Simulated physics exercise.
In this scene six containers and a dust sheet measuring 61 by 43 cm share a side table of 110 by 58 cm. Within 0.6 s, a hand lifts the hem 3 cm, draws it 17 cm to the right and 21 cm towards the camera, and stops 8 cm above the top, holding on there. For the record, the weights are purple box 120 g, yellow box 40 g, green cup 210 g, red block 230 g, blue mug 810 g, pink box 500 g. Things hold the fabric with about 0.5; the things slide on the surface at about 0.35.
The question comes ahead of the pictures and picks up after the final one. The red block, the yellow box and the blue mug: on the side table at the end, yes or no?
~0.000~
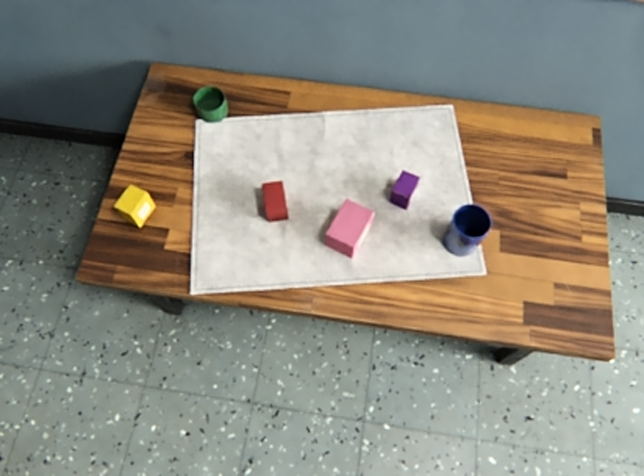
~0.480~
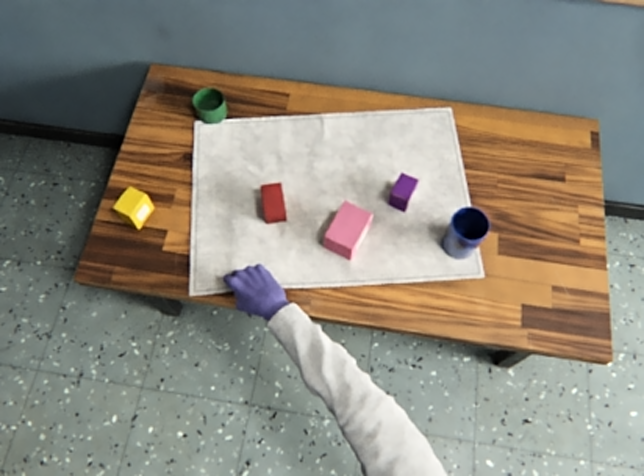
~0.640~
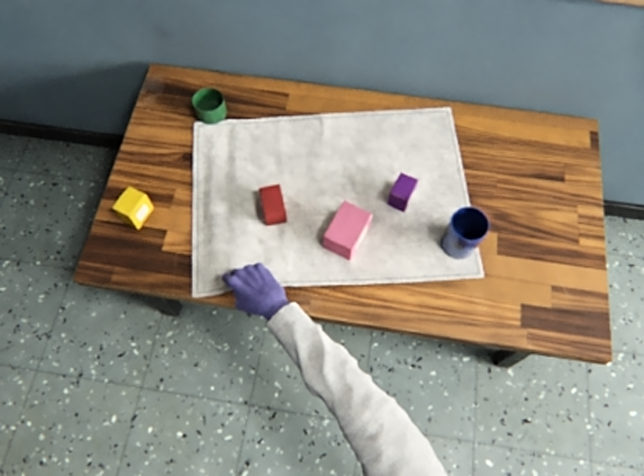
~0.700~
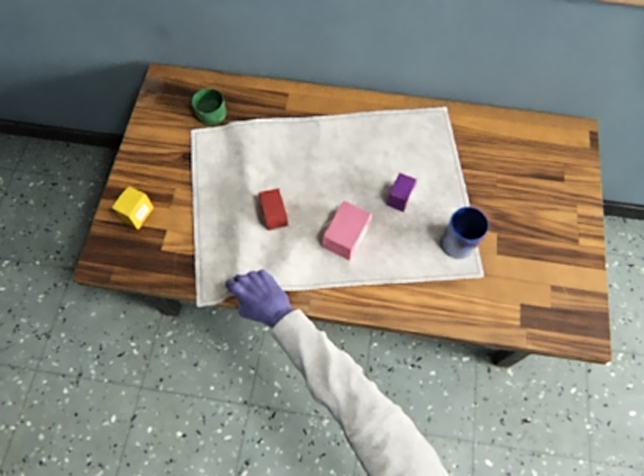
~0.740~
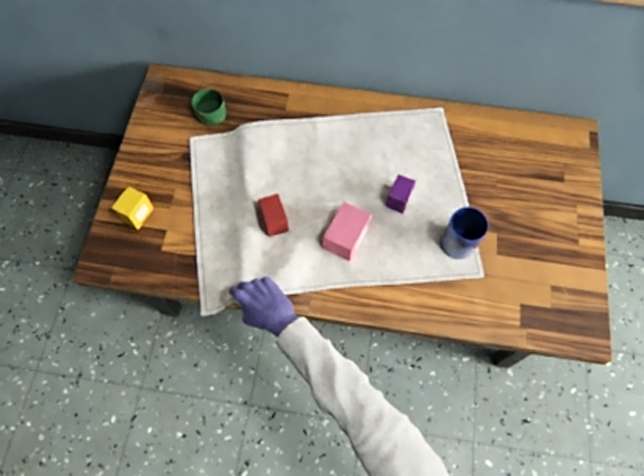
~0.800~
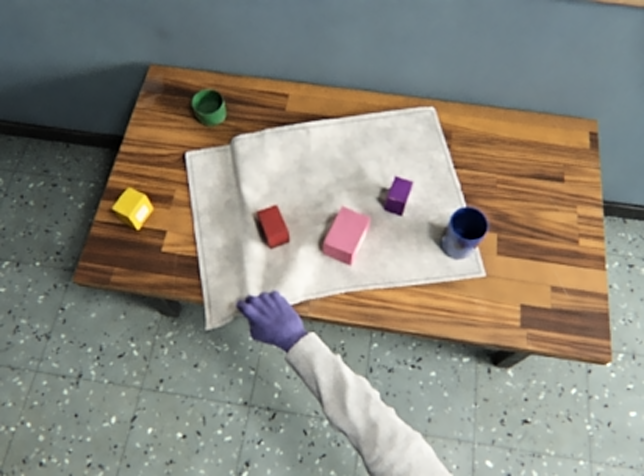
Red block: No. Yellow box: Yes. Blue mug: Yes.
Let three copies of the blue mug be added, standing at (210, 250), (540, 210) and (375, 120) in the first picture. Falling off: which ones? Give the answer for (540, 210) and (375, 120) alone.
Log, listed order - kept / kept.
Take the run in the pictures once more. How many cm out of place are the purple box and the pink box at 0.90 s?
The purple box is 4 cm out, the pink box 4 cm.
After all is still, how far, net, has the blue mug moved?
Blue mug: Roughly 4 cm.
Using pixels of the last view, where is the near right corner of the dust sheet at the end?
(477, 249).
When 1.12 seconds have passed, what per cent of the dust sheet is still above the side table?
Share within the edges: Approx. 65 %.
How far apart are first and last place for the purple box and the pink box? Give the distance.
Result: Purple box 15 cm, pink box 25 cm.
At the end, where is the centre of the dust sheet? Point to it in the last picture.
The midpoint is close to pixel (317, 310).
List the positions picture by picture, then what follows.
In the first frame, red block (274, 195); yellow box (130, 199); blue mug (472, 221); dust sheet corners (191, 294) (452, 105) (486, 274).
In the second frame, dust sheet corners (451, 108) (484, 277); grip (238, 290).
In the third frame, red block (272, 199); dust sheet corners (450, 108) (484, 277); grip (237, 289).
In the fourth frame, red block (272, 203); dust sheet corners (192, 130) (446, 108); grip (240, 295).
In the fifth frame, red block (273, 209); dust sheet corners (190, 138) (442, 108); grip (244, 302).
In the sixth frame, red block (272, 221); yellow box (128, 201); blue mug (469, 224); dust sheet corners (186, 153) (433, 108) (485, 276); grip (251, 316).
At 0.9 s, 90 % of the dust sheet is still over the top; red block 12 cm off its start, pink box 5 cm off its start, purple box 4 cm off its start.
At 1.0 s, 80 % of the dust sheet is still over the top; red block 20 cm off its start, pink box 10 cm off its start, purple box 7 cm off its start.
At 1.1 s, 65 % of the dust sheet is still over the top; red block on its side, 29 cm off its start at (273, 341), blue mug 1 cm off its start at (463, 223), pink box 15 cm off its start at (362, 294).
At 1.2 s, 55 % of the dust sheet is still over the top; red block over the edge, blue mug 2 cm off its start, pink box 18 cm off its start.
At 2.8 s, 50 % of the dust sheet is still over the top; red block over the edge, blue mug 5 cm off its start at (452, 238), yellow box 0 cm off its start at (129, 201), pink box 23 cm off its start at (362, 341).
